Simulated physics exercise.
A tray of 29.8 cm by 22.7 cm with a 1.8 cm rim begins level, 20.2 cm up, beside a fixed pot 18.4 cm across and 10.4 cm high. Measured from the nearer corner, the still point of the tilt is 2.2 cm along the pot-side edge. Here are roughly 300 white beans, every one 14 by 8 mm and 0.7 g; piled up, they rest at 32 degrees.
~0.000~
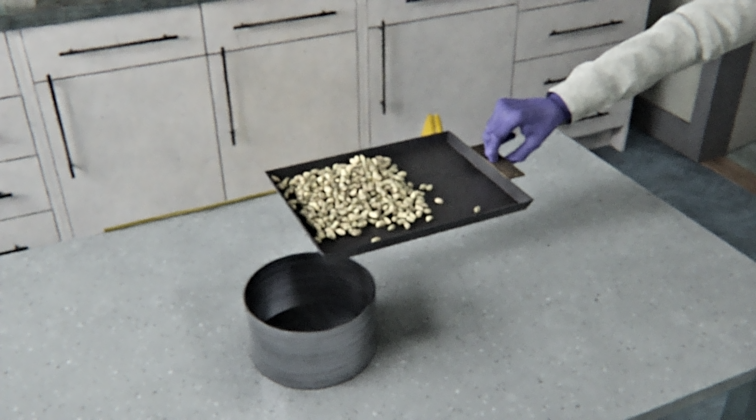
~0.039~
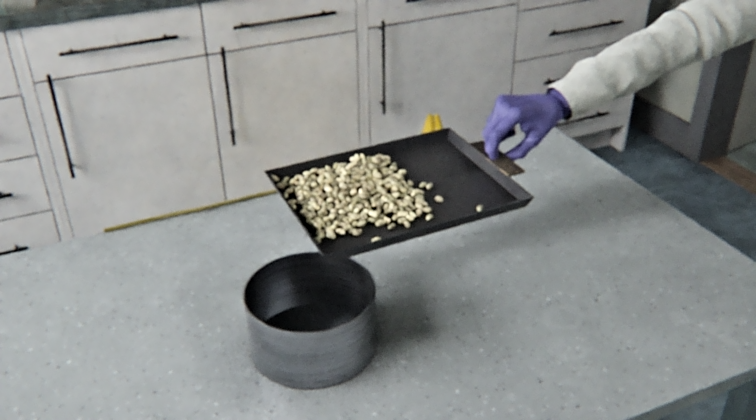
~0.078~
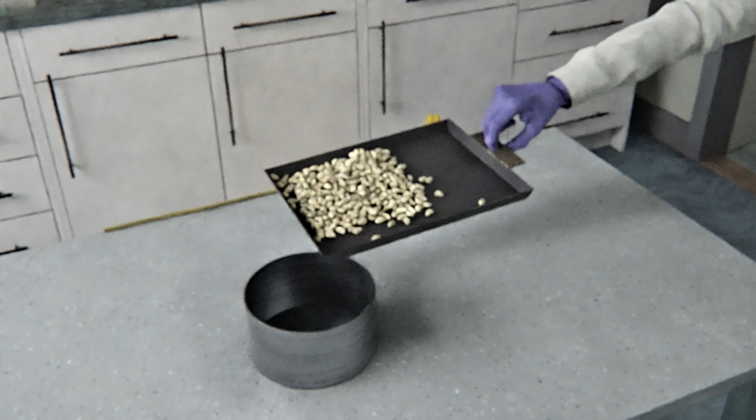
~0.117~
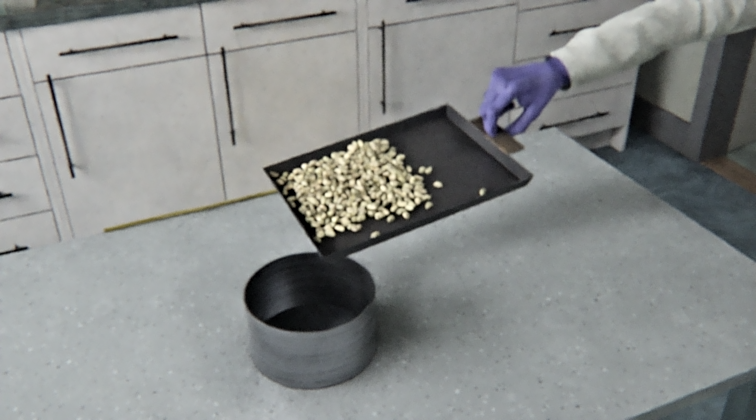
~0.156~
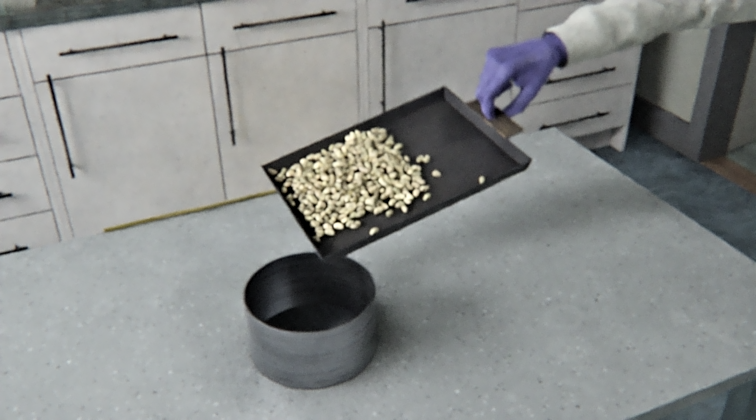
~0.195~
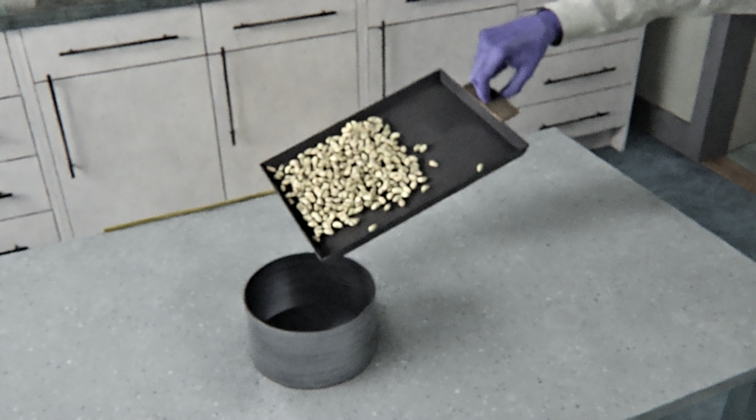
A purple-gloved hand in a white sleeve, reaching in from the upper right, raises the handle end of a dark tray, steadily tilting it down toward the left. White beans stay heaped on the tray's left part, above an open dark grey pot on a speckled grey counter. The still camera looks down across this kitchen, with white cupboards and black handles behind.
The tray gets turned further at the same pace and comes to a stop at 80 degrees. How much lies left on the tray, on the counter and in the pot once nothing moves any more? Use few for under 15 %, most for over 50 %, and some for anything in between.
Left on the tray: Few, counter: Most, pot: Some.
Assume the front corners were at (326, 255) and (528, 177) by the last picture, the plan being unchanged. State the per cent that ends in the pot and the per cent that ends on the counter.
Per cent by place - pot 5, counter 95.
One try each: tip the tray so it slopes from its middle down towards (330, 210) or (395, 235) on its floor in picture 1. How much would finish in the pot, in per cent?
First try: Around 45 percent; second try: Around 0 percent.
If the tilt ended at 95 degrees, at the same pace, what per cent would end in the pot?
I'd put it at close to 20 per cent.
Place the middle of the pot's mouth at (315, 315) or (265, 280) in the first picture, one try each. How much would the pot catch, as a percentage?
Try one: ~ 60 %; try two: ~ 45 %.
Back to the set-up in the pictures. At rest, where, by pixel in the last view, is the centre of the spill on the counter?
Somewhere around (227, 413), I'd say.
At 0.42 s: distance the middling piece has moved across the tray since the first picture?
Around 3 centimetres.
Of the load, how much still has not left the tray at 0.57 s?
It works out to near 85 per cent of the load.
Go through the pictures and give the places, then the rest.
In the first frame, tray tilt 0 degrees, front corners at (327, 251) and (527, 198); middle of the pieces at (353, 194); pot at (310, 289).
In the second frame, tray tilt 1 degrees, front corners at (327, 252) and (527, 196); middle of the pieces at (353, 193).
In the third frame, tray tilt 4 degrees, front corners at (326, 252) and (527, 188), lowest corner left front; middle of the pieces at (353, 190).
In the fourth frame, tray tilt 8 degrees, front corners at (325, 253) and (527, 175), lowest corner left front; middle of the pieces at (352, 185).
In the fifth frame, tray tilt 14 degrees, front corners at (325, 254) and (525, 159), lowest corner left front; middle of the pieces at (350, 179).
In the sixth frame, tray tilt 19 degrees, front corners at (324, 255) and (522, 144), lowest corner left front; middle of the pieces at (347, 173); pot at (310, 289). The tray's pace is about 140 degrees a second.
After 0.42 s, tilt 51 degrees; the tray holds 100 %, the pot 0 %.
Then, at 0.57 s, tilt 72 degrees; the tray holds 85 %, the pot 0 %.
After 0.84 s, tilt 80 degrees; the tray holds 5 %, the pot 20 %.
At rest (2.3 s), tray 0 %, counter 75 %, pot 25 %.
